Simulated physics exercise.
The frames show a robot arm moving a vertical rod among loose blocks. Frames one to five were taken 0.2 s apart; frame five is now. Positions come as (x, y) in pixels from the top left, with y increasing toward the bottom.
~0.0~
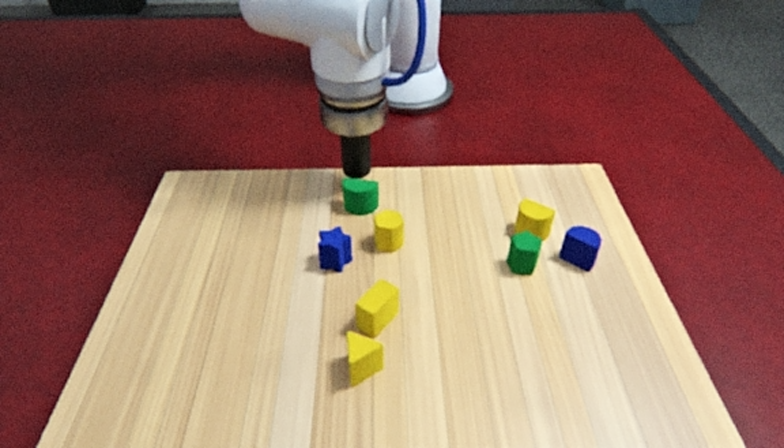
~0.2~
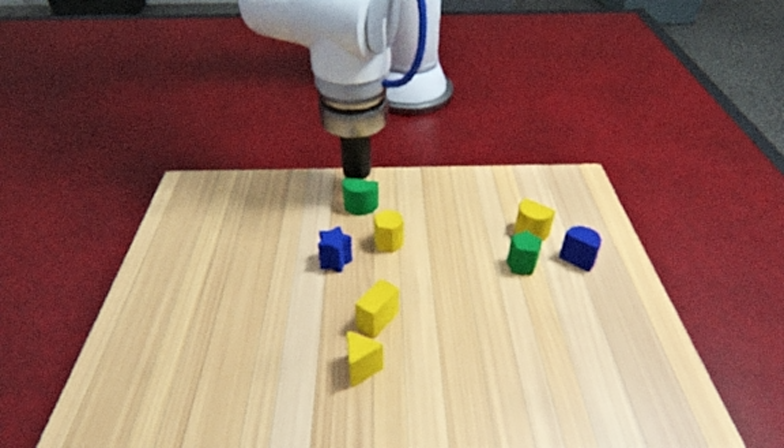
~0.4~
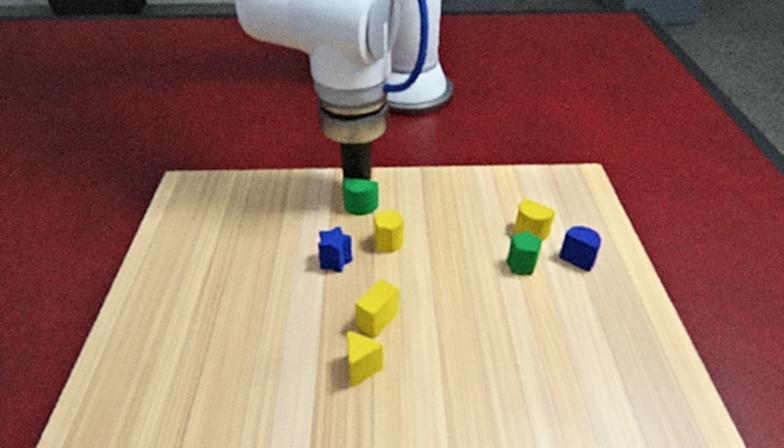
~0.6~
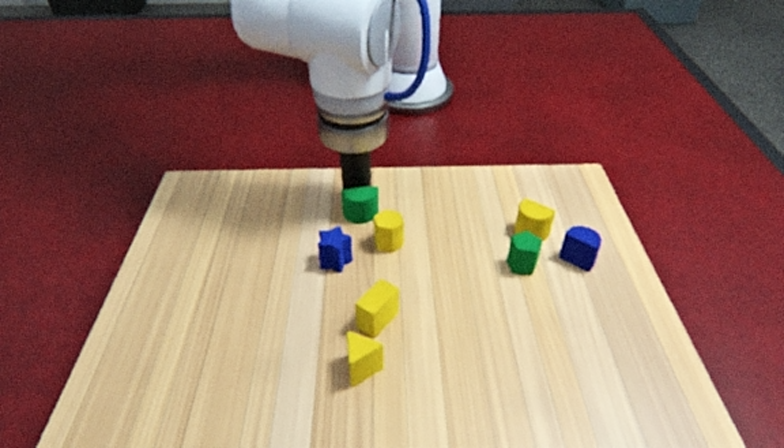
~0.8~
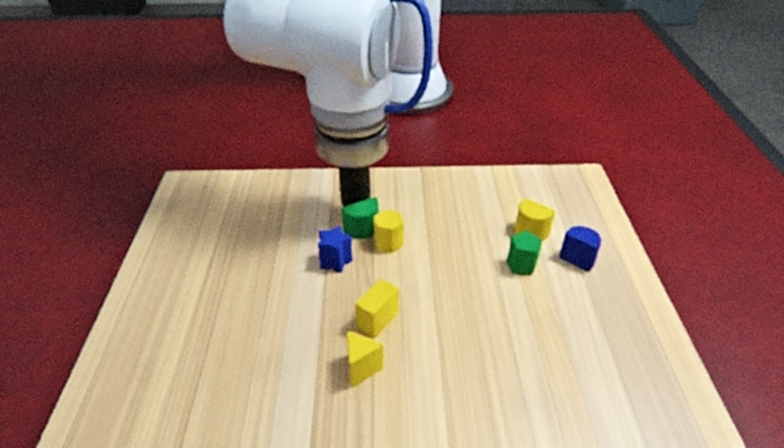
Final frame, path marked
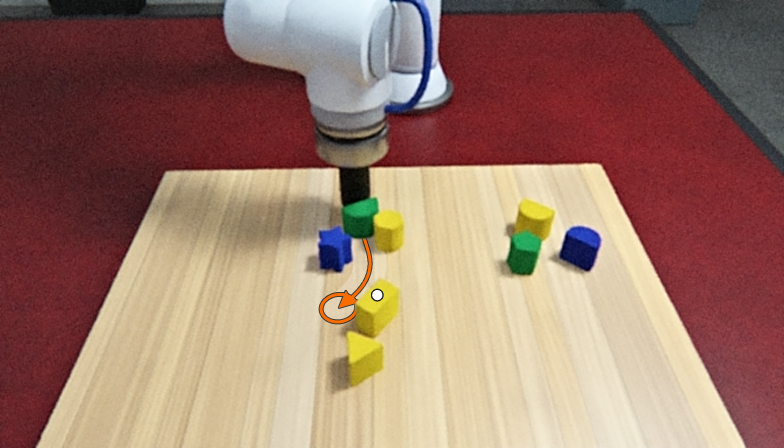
A white robot arm lowered its dark rod toward a green block at the back of a wooden board, then pushed it forward a short way, closer to a blue star and a yellow block.
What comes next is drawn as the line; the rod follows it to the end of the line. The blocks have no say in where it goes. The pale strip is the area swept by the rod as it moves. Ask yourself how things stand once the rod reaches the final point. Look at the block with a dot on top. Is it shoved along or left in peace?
Moved off its spot.
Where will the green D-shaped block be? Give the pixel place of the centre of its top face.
(378, 281)
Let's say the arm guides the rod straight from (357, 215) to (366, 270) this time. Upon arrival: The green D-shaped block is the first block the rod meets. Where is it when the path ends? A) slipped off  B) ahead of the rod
Correct choice: B.
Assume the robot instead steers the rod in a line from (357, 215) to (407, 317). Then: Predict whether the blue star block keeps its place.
At the end of the path, it will still be in place.
The drawn path runs from (357, 215) through (366, 244) and (367, 277) to (339, 308); the dot is on the yellow oblong.
On the path given first. One third of the way, rod at (365, 230); green D-shaped block at (371, 237); yellow hexagon at (405, 233), turned 70° anticlockwise.
Two thirds of the way, rod at (367, 263); blue star block at (333, 239), turned 20° clockwise; green D-shaped block at (377, 272), turned 15° anticlockwise; yellow oblong at (378, 299); yellow hexagon at (408, 237), turned 95° anticlockwise.
At the end, rod at (337, 294); blue star block at (333, 239), turned 20° clockwise; green D-shaped block at (378, 281), turned 35° anticlockwise; yellow oblong at (384, 303), turned 30° clockwise; yellow hexagon at (408, 237), turned 95° anticlockwise.
